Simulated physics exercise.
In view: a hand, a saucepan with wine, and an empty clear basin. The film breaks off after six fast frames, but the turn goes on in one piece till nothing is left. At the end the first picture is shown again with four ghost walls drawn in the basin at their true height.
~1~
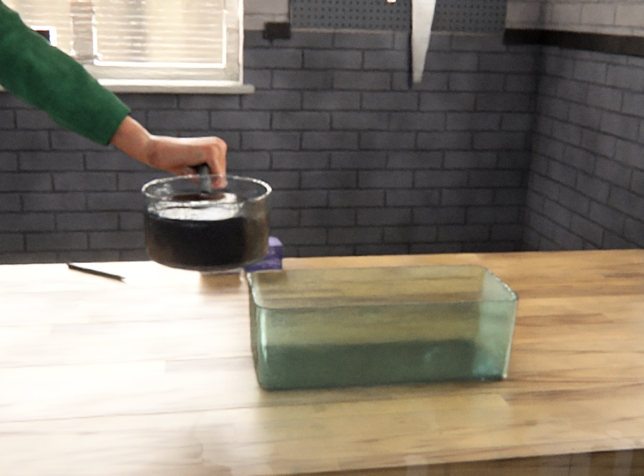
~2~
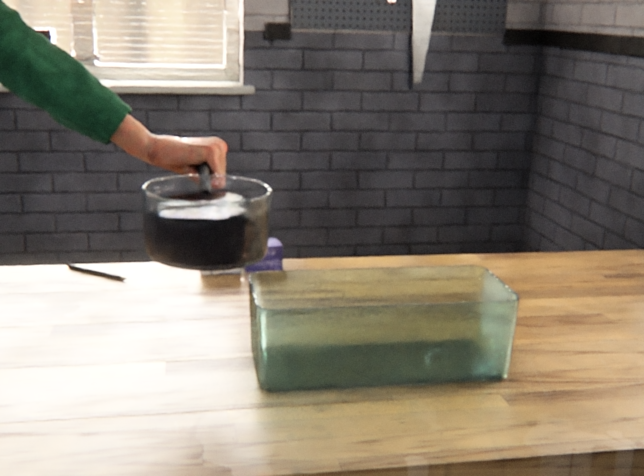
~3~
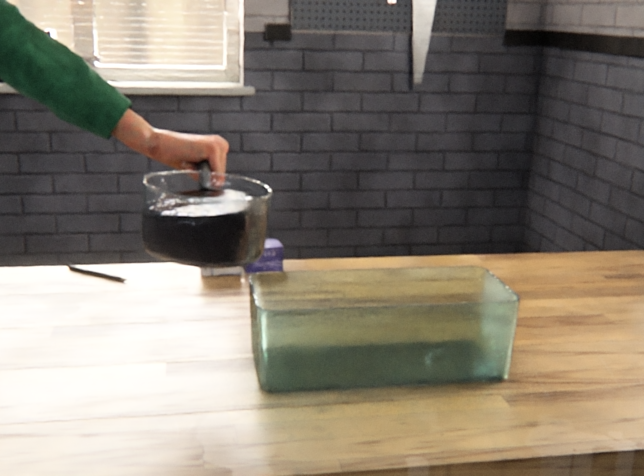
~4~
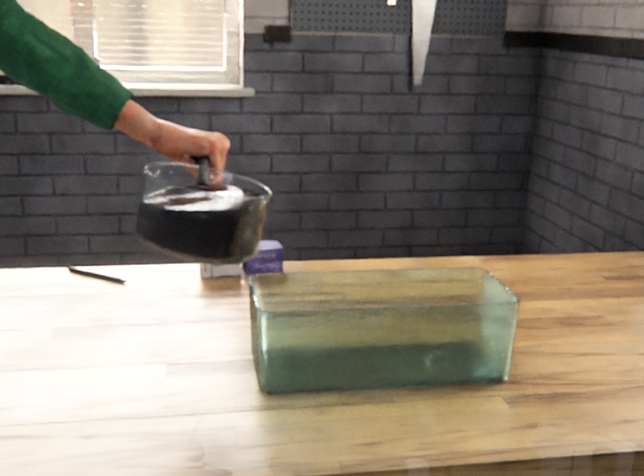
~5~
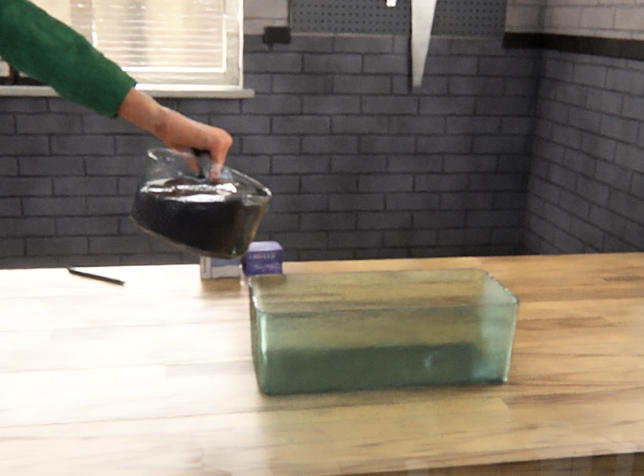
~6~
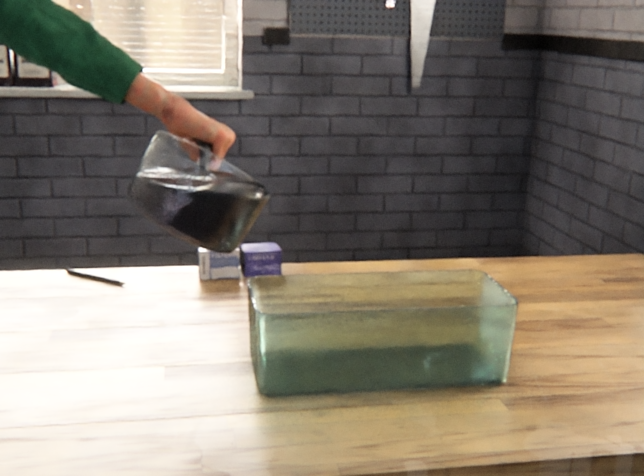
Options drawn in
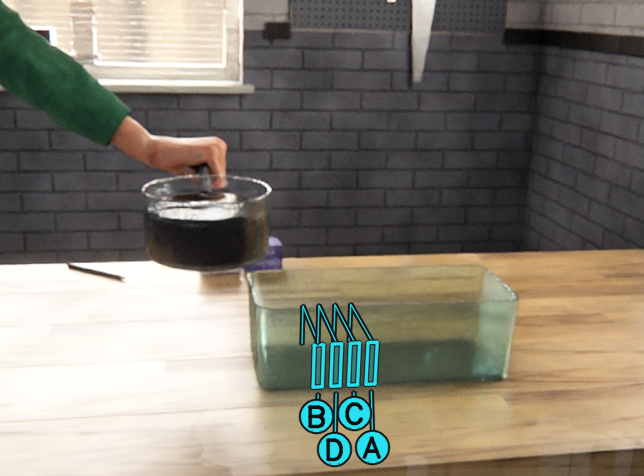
The video shows a hand in a green sleeve holding a clear saucepan of dark liquid above and left of an empty glass basin on a wooden counter, then gradually tilting it rightward until liquid reaches its lip.
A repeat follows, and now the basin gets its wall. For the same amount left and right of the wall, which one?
A.
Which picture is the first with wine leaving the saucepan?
Picture 6.
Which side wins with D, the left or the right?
The right one.
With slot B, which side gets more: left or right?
The right side.
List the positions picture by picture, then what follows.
Upright, lip at (268, 188); basin from (257, 389) to (506, 375); nothing has left yet.
Upright, lip at (269, 188); nothing has left yet.
Tipped about 5°, lip at (269, 189); nothing has left yet.
Tipped about 11°, lip at (269, 191); nothing has left yet.
Tipped about 20°, lip at (268, 192); nothing has left yet.
Tipped about 29°, lip at (267, 193); wine is over the lip, down to (267, 193).
On the marked copy, A at (371, 391); B at (318, 394); C at (353, 392); D at (336, 393).
Choosing A, about 50 % ends left of the wall and 48 % right of it.
Choosing B, about 7 % ends left of the wall and 91 % right of it.
Choosing C, about 25 % ends left of the wall and 73 % right of it.
Choosing D, about 12 % ends left of the wall and 86 % right of it.
